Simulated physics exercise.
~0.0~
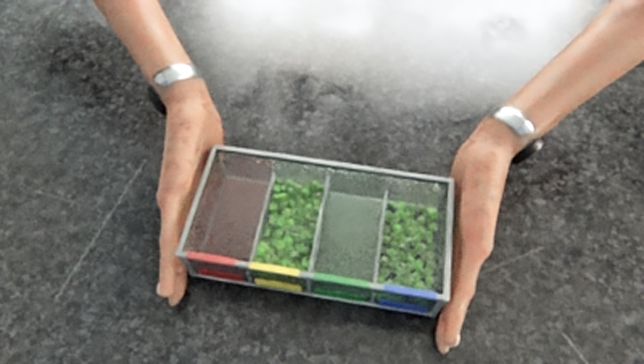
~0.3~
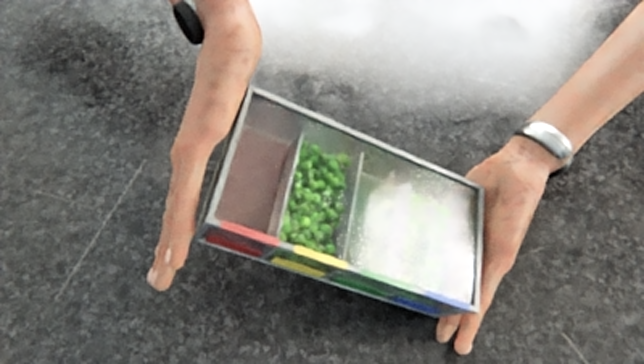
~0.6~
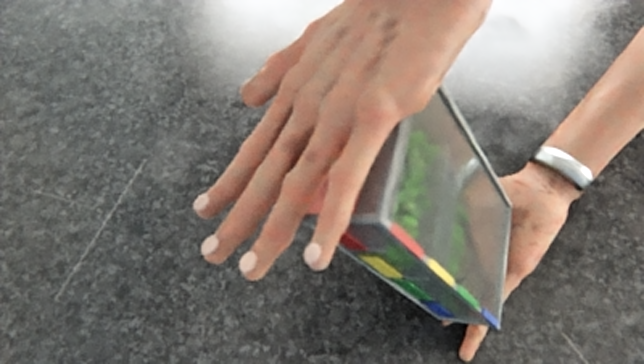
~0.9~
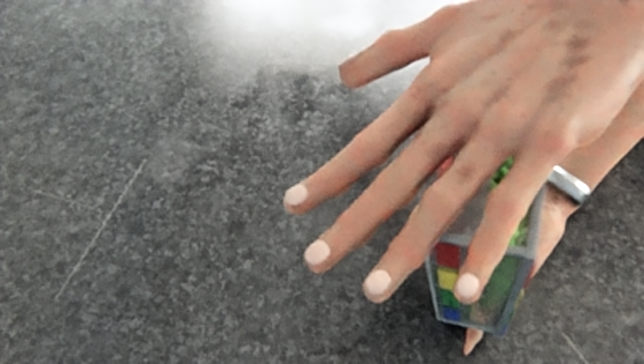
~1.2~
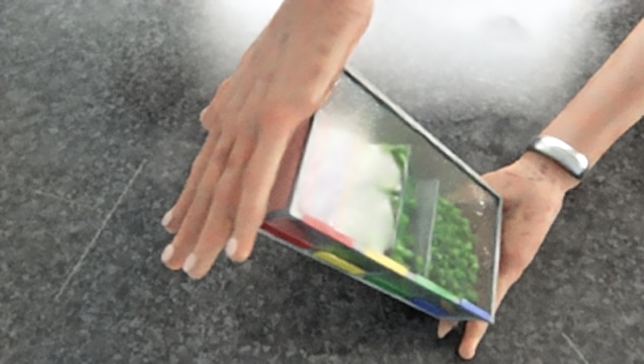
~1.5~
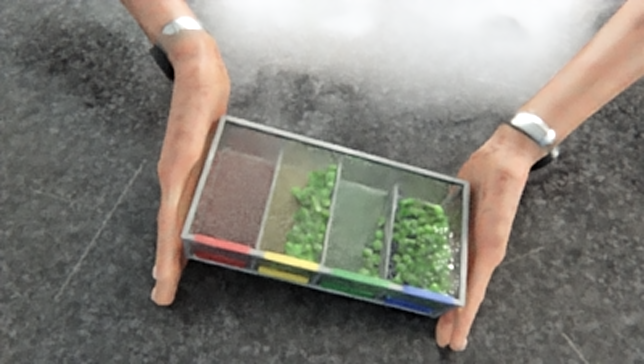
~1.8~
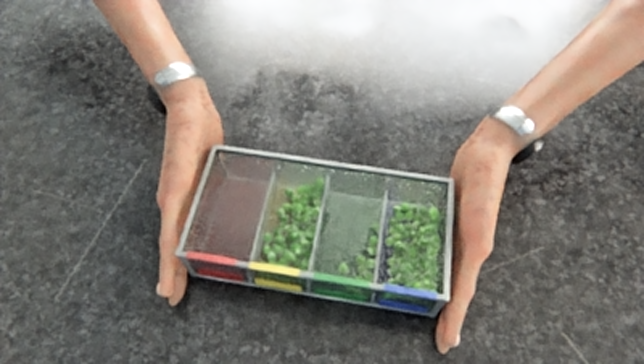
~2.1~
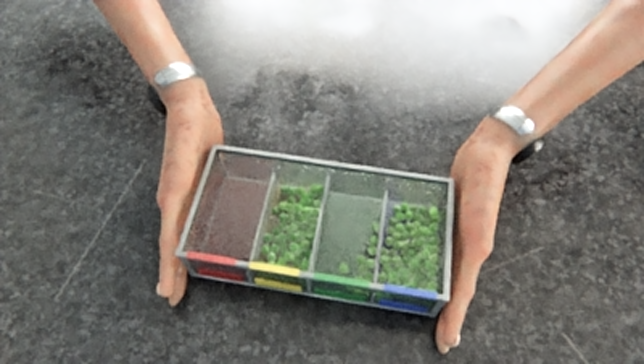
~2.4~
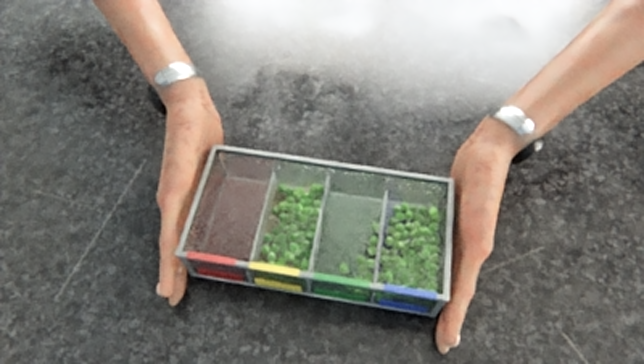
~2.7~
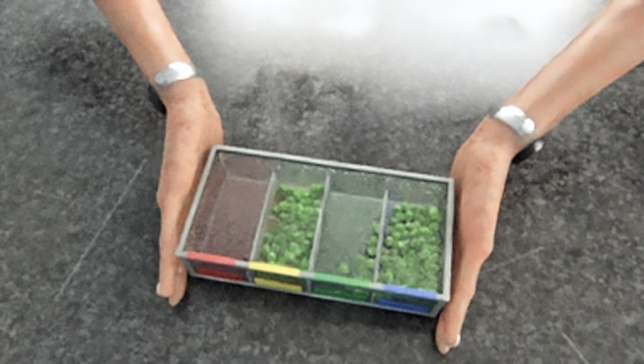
To begin with, two hands hold a clear-lidded box of four compartments, with small green peas in the yellow- and blue-marked sections. The hand on the left lifts its end and swings across to the right, tipping the box steeply while glare passes over the lid. At the steepest point, the box stands nearly on end, mostly hidden behind the spread fingers. The hands then lower it back the way it came, until it lies level again. It stays still, with peas mainly in the yellow and blue sections, a few in green, and red empty.
